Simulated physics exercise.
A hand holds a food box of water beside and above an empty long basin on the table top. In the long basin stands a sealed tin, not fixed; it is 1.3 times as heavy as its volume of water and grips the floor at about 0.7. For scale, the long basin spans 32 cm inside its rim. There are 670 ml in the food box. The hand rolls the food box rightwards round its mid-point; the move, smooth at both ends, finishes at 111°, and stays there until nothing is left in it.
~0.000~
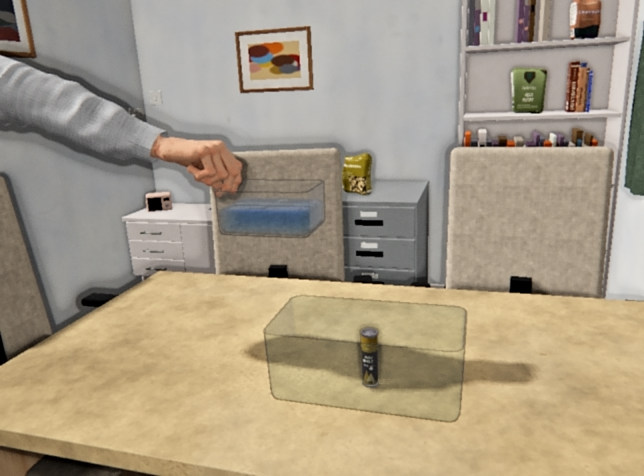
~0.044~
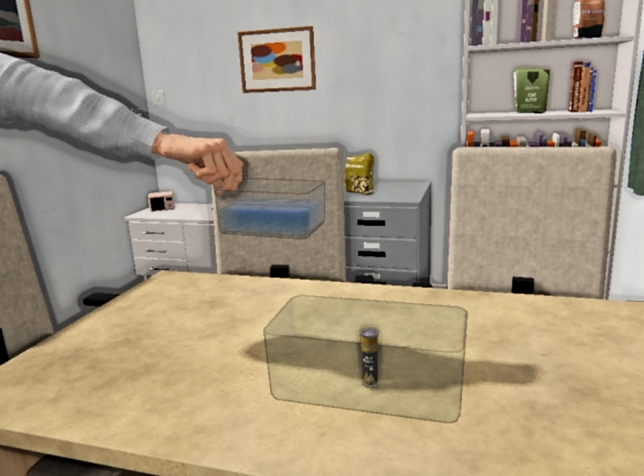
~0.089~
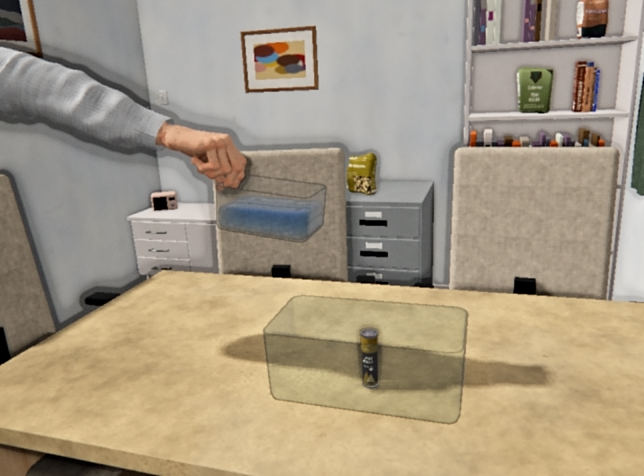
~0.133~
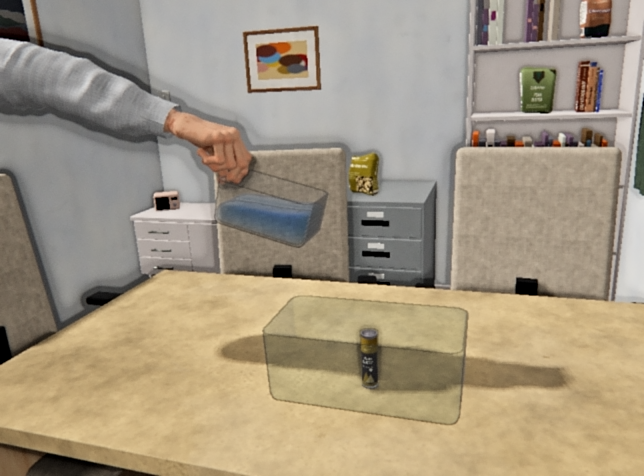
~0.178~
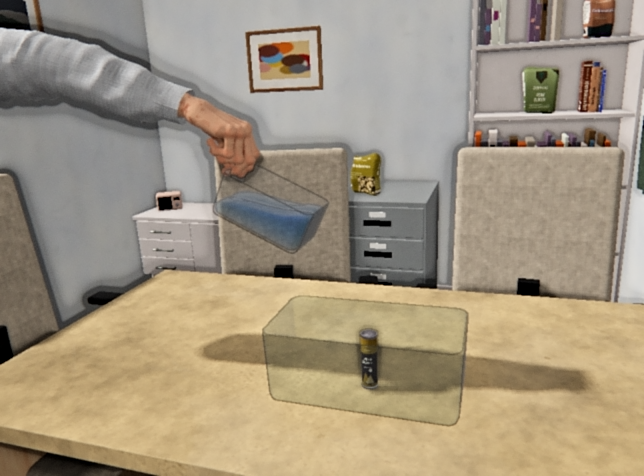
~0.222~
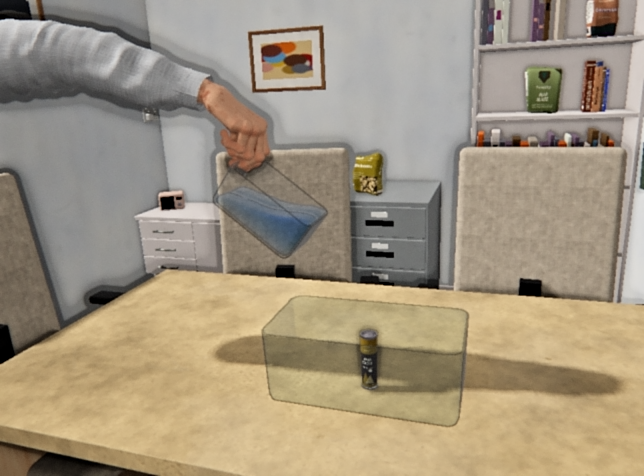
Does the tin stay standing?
The tin goes over.
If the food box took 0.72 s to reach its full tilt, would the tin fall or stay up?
Then it topples.
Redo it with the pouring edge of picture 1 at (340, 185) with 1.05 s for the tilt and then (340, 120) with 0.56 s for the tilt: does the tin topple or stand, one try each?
First it remains upright; then it remains upright.
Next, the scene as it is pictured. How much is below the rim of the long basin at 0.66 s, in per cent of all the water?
Near 92 in a hundred.
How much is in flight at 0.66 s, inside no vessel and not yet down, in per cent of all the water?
Near 6 in a hundred.
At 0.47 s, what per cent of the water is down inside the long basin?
Near 22 in a hundred.
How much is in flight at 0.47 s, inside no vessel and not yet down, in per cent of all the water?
About 64 per cent.
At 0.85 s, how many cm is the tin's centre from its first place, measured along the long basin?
Some 5 cm.
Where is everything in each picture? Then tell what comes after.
It leans 0°; its right rim is at (316, 187); the water meets the walls at (232, 204) and (317, 206); the long basin's rim runs from (279, 314) to (465, 329); the tin's top is at (369, 334), in the first picture.
It leans 2°; its right rim is at (317, 188); the water meets the walls at (231, 203) and (317, 206), in the second picture.
It leans 7°; its right rim is at (318, 193); the water meets the walls at (232, 201) and (317, 207), in the third picture.
It leans 15°; its right rim is at (320, 200); the water meets the walls at (231, 199) and (318, 209), in the fourth picture.
It leans 25°; its right rim is at (320, 210); the water meets the walls at (229, 196) and (318, 212), in the fifth picture.
It leans 38°; its right rim is at (319, 220); the water meets the walls at (230, 191) and (321, 214), in the sixth picture.
By 0.47 s the tilt is 105° and 14 per cent is still to pour; the tin stands where it began.
By 0.66 s the tilt is 111° and 2 per cent is still to pour; the tin leans 7°.
By 0.85 s the tilt is 111° and 0 per cent is still to pour; the tin leans 29°.
By 1.06 s the tilt is 111° and 0 per cent is still to pour; the tin lies on its side.
At rest the tin lies on its side.
